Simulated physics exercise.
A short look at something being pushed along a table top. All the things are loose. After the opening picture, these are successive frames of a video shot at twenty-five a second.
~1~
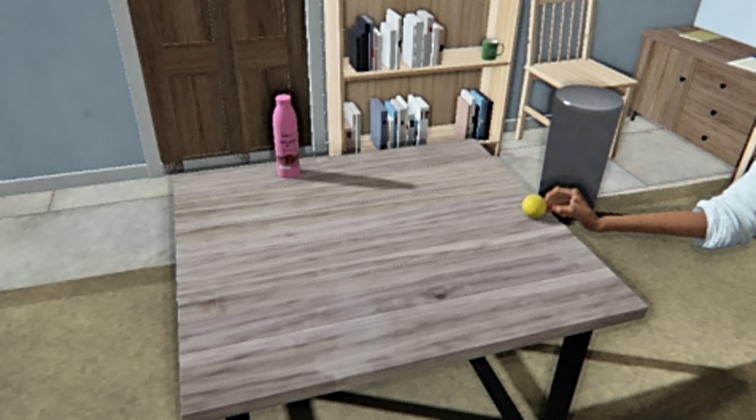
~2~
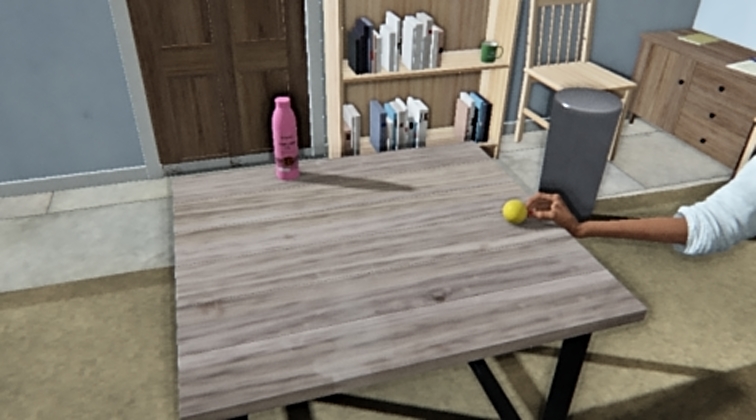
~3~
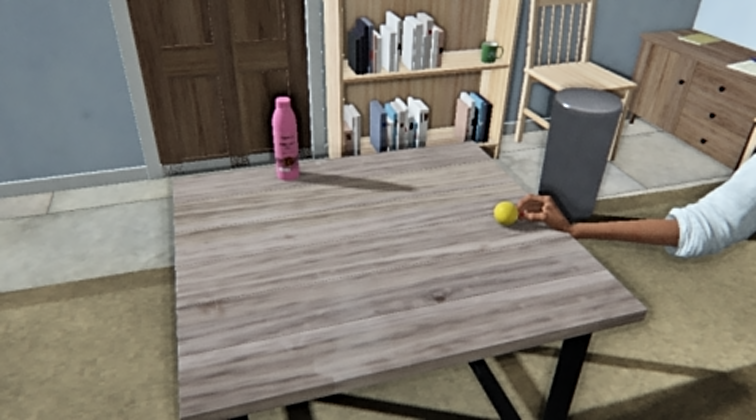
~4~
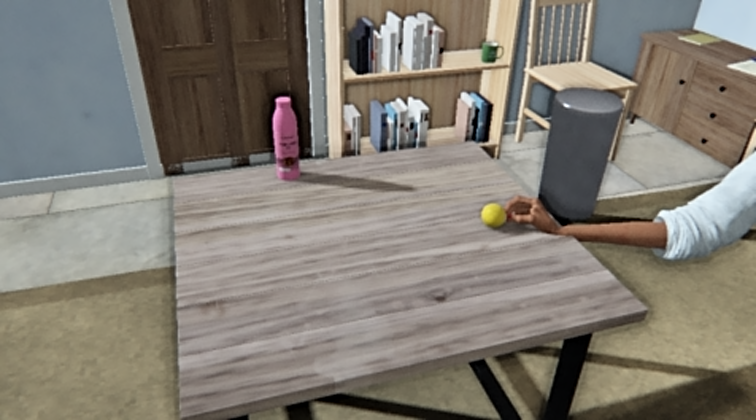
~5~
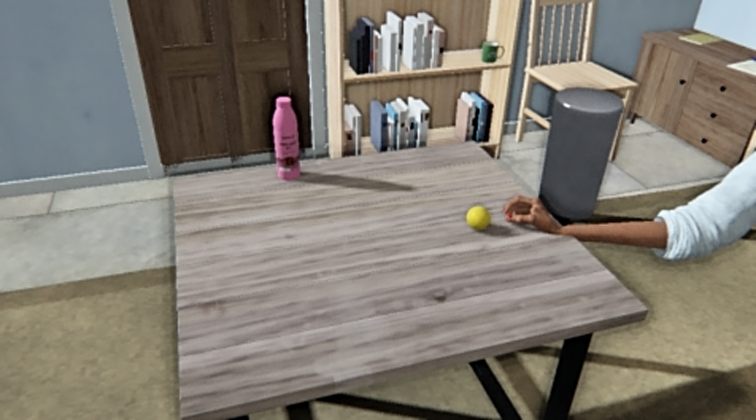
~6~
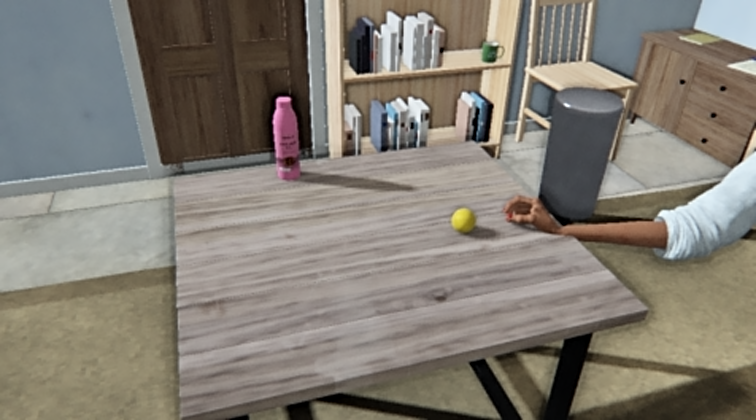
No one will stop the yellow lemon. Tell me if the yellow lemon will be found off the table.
The yellow lemon drops to the floor.
Then, 0.30 s past the last view, yellow lemon displaced well along near (346, 240).
Then, 0.70 s past the last view, yellow lemon displaced well along near (175, 268).
Then, 1.00 s past the last view, yellow lemon now off the table.
Finally, off the table, yellow lemon.
